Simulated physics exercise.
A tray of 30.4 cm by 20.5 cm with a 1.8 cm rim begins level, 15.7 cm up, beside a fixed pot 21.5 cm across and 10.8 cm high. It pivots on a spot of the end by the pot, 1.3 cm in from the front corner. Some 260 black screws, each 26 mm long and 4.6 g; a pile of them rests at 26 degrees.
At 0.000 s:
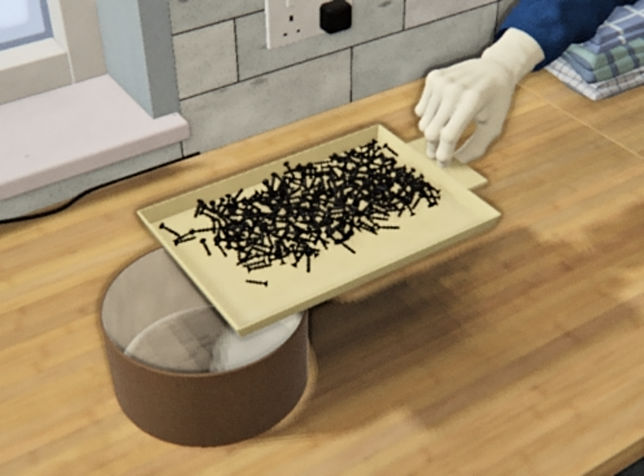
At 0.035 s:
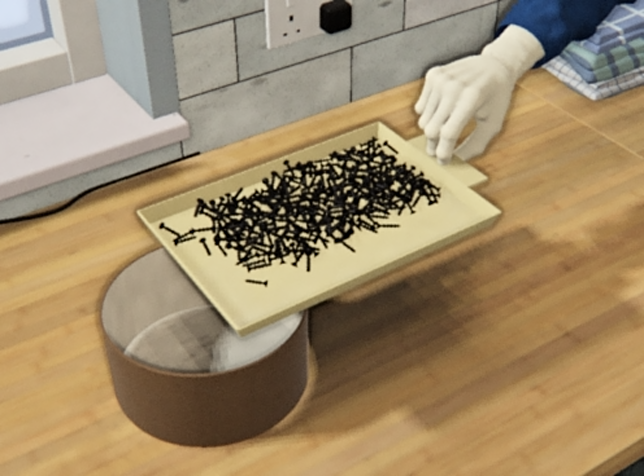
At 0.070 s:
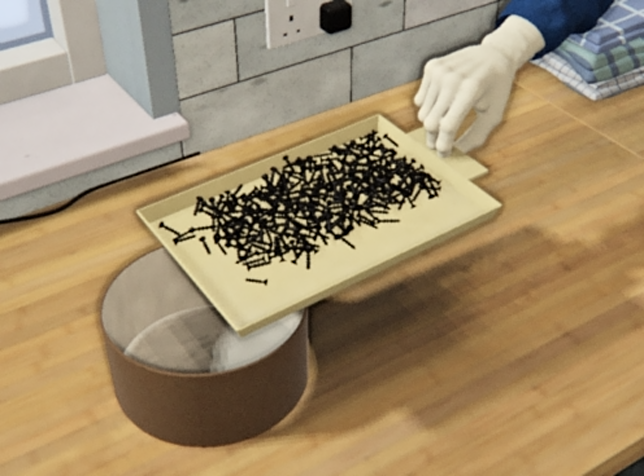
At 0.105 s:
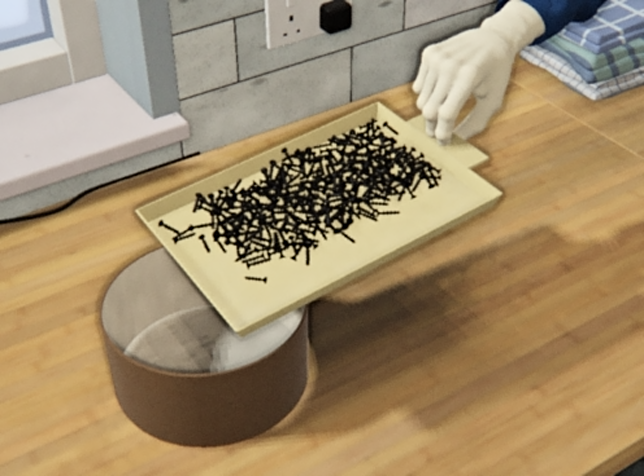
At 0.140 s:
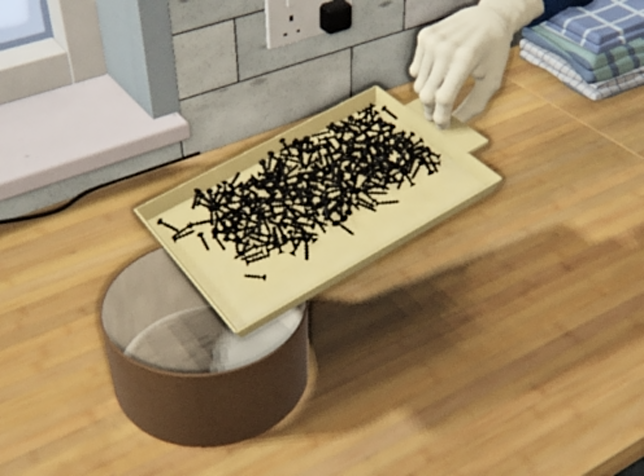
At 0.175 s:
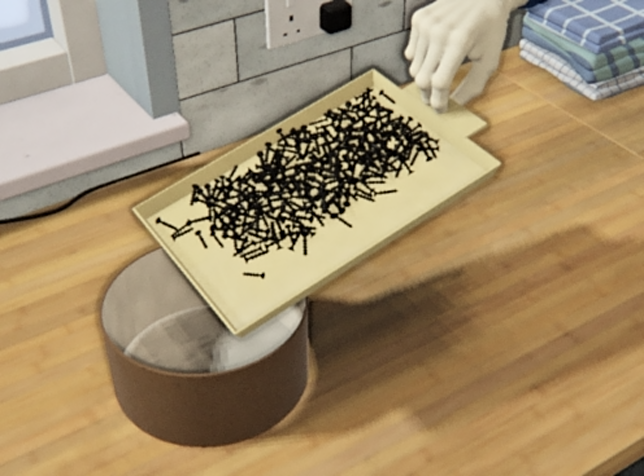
A tray of black screws tilts gradually as a white-gloved hand raises its right end.
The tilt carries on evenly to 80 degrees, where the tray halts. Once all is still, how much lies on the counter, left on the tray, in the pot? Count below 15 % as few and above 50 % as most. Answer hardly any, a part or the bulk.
Counter: The bulk, tray: Hardly any, pot: A part.
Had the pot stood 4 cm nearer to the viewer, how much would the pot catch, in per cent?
It would be near 30 per cent.
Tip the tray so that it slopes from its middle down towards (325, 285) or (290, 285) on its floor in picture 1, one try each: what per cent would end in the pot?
Some 0 and 0 per cent.
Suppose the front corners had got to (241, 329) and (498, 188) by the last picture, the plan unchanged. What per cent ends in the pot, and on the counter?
Pot 0, counter 100.
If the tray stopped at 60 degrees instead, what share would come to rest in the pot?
In that case some 25 per cent.
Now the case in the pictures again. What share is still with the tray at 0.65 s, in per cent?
Some 80 per cent of the load.
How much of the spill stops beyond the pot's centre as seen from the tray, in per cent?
Roughly 100 per cent.
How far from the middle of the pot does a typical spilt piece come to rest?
About 22 cm.
Then, at 0.46 s, tilt 47 degrees; the tray holds 100 %, the pot 0 %.
Then, at 0.65 s, tilt 69 degrees; the tray holds 80 %, the pot 0 %.
After 0.95 s, tilt 80 degrees; the tray holds 0 %, the pot 20 %.
In the end, at 2.1 s, counter 75 %, tray 0 %, pot 25 %.
